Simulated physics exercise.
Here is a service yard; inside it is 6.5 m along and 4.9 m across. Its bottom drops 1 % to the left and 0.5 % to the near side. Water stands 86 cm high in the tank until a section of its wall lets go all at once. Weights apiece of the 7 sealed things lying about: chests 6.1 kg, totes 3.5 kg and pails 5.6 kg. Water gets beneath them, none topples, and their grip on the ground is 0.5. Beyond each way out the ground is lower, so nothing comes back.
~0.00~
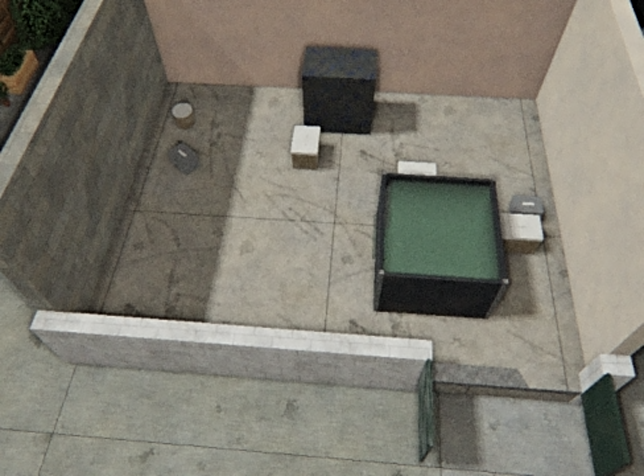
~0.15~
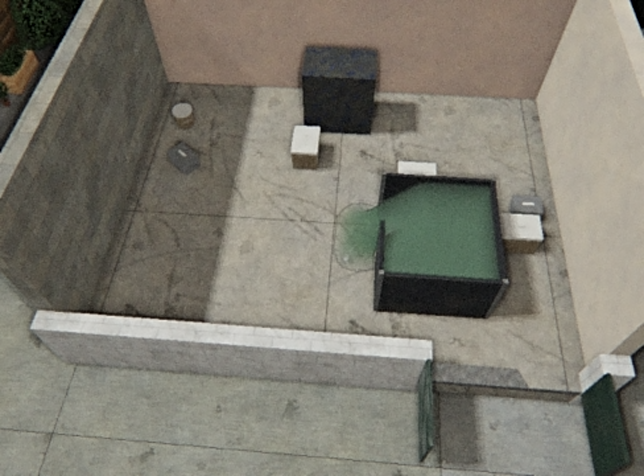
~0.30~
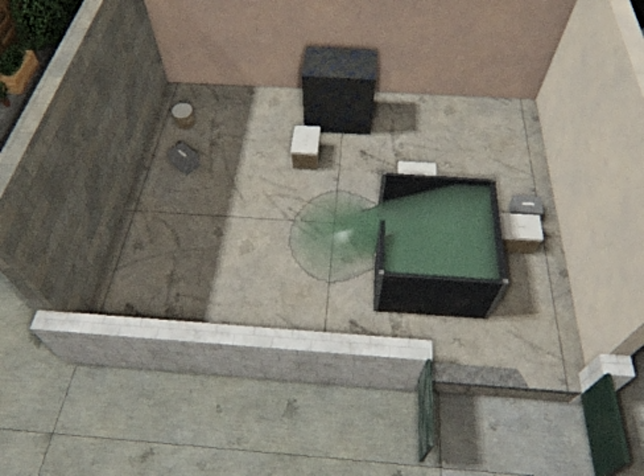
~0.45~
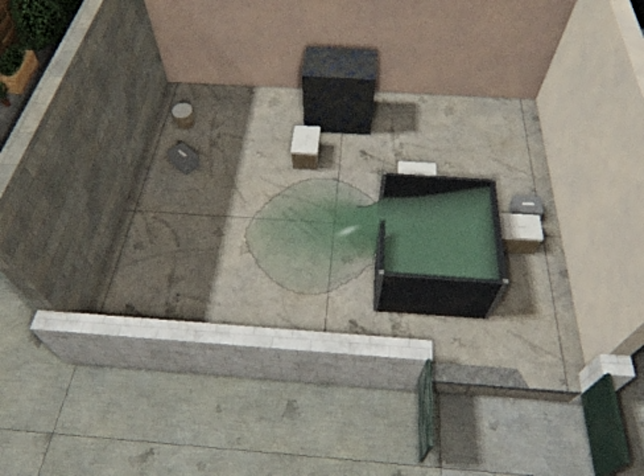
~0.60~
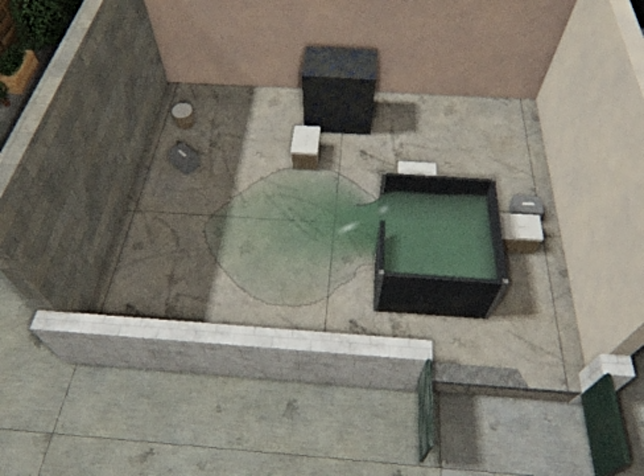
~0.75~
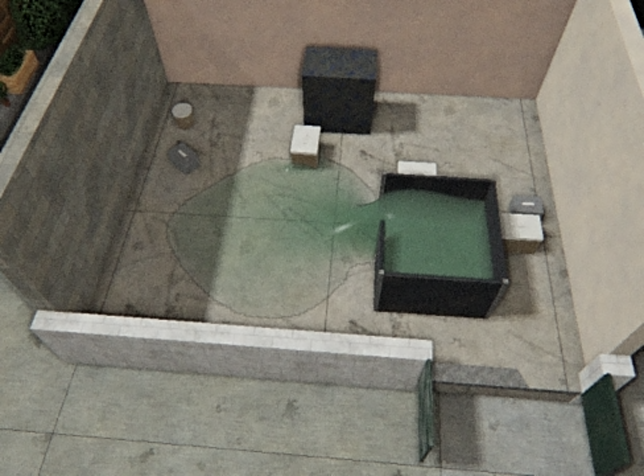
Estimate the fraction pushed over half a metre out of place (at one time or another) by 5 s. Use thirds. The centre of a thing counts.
It is one to two thirds.
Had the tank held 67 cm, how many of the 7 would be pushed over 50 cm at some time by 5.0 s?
In that case 3 of them.
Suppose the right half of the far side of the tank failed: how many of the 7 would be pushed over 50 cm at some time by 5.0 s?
Then 6.
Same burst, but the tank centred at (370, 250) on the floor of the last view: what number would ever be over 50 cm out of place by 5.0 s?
Then 3.
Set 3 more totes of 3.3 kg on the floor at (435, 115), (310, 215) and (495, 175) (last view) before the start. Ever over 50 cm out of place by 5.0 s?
In that order: Under, over, under.
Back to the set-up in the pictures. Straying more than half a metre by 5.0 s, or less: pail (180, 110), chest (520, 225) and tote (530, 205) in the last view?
In that order: Past it, short of it, less.
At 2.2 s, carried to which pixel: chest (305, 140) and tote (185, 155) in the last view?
Near (202, 73) and (172, 121).
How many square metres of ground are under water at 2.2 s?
Roughly 18 m2.
After 1.1 s 0 of 7 are over 50 cm from their spots; 0 afloat.
After 2.2 s 3 of 7 are over 50 cm from their spots; 3 afloat.
After 3.5 s 3 of 7 are over 50 cm from their spots; 3 afloat.
After 5.0 s 3 of 7 are over 50 cm from their spots, and 3 have been at some point; 3 afloat.
